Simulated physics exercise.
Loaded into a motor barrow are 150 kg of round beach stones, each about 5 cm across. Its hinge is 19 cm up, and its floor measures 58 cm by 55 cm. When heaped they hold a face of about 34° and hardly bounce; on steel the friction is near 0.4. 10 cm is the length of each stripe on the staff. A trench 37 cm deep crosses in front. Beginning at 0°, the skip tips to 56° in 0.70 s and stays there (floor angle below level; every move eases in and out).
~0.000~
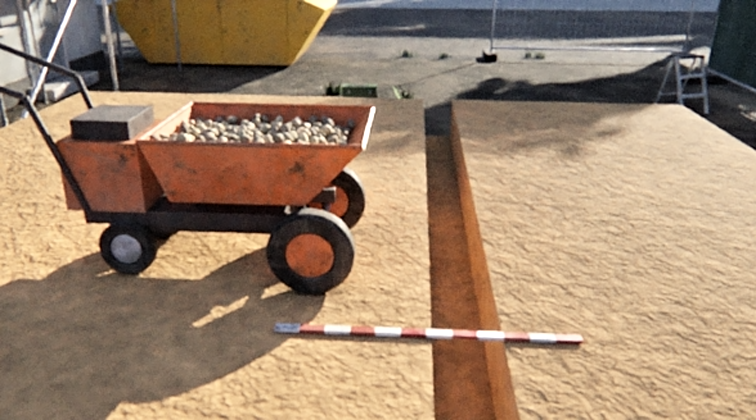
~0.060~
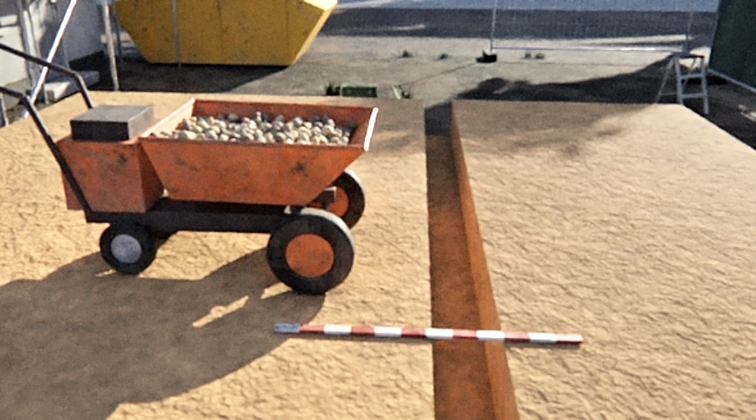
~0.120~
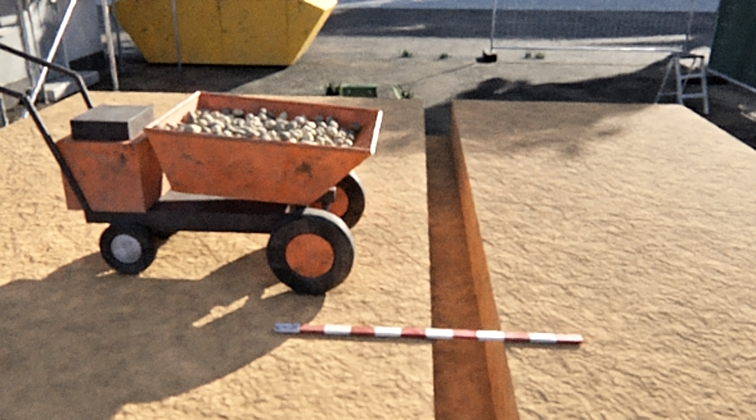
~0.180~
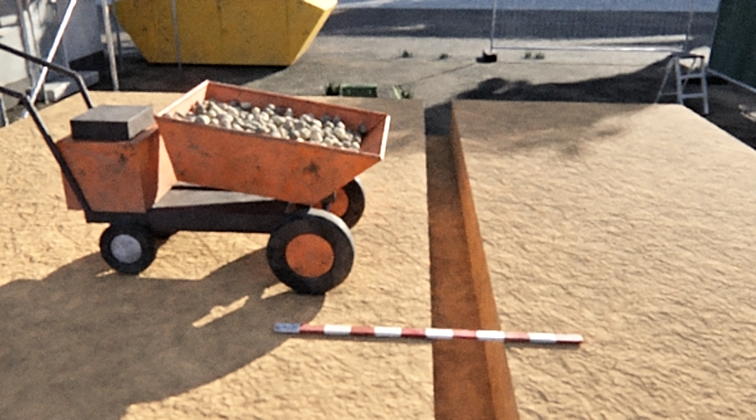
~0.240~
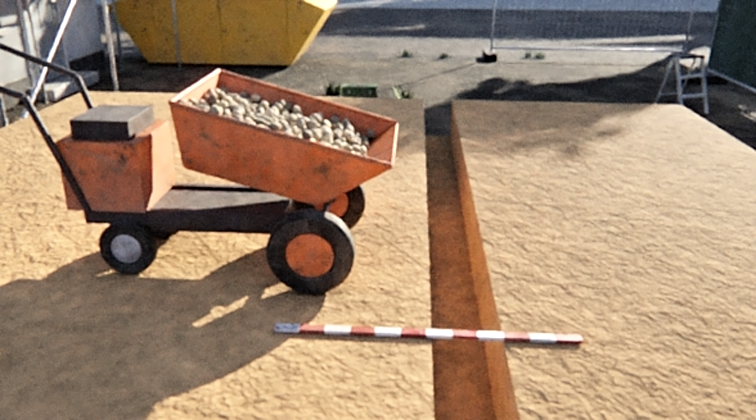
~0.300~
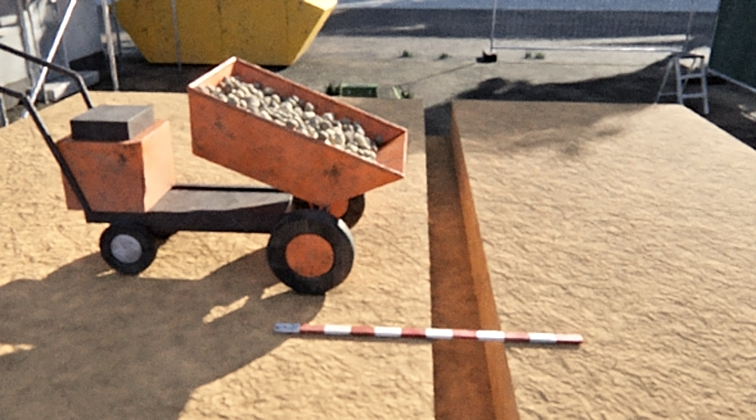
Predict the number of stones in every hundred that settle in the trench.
Close to 60 in a hundred.
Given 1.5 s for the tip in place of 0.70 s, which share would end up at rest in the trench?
Close to 75 per cent then.
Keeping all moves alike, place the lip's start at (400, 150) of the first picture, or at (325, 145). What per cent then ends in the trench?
It'd be around 35 per cent and after that around 75 per cent.
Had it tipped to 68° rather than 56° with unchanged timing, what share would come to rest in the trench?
Share in trench: Approx. 60%.
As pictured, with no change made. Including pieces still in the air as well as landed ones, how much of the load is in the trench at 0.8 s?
Roughly 10 percent of the load.
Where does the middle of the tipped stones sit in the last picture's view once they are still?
The stones end up centred near (471, 306).
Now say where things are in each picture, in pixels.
The skip is at 0°, its lip at (363, 148); the top of the load is at (265, 127), in the first picture.
Lip at (365, 149), floor tilted 1°, highest stones at (232, 125); the stones move at 0.3 m/s on average, in the second picture.
Lip at (372, 152), floor tilted 4°, highest stones at (211, 118); the stones move at 0.5 m/s on average, in the third picture.
The skip is at 9°, its lip at (381, 158); the top of the load is at (208, 108); the stones move at 0.8 m/s on average, in the fourth picture.
Lip at (392, 167), floor tilted 15°, highest stones at (219, 97); the stones move at 0.9 m/s on average, in the fifth picture.
The skip is at 22°, its lip at (404, 177); the top of the load is at (233, 86); the stones move at 1.0 m/s on average, in the sixth picture.
After 0.5 s the floor is at 47°; 100 % in the skip; the foremost stones are at (406, 194).
After 0.8 s the floor is at 56°; 89 % in the skip, 1 % short of the trench, 10 % in the trench; the foremost stones are at (483, 241).
After 1.1 s the floor is at 56°; 46 % in the skip, 25 % in the trench, 29 % past the trench; the foremost stones are at (605, 277).
After 3.1 s the floor is at 56°; 8 % in the skip, 60 % in the trench, 32 % past the trench; the foremost stones are past the picture's edge.
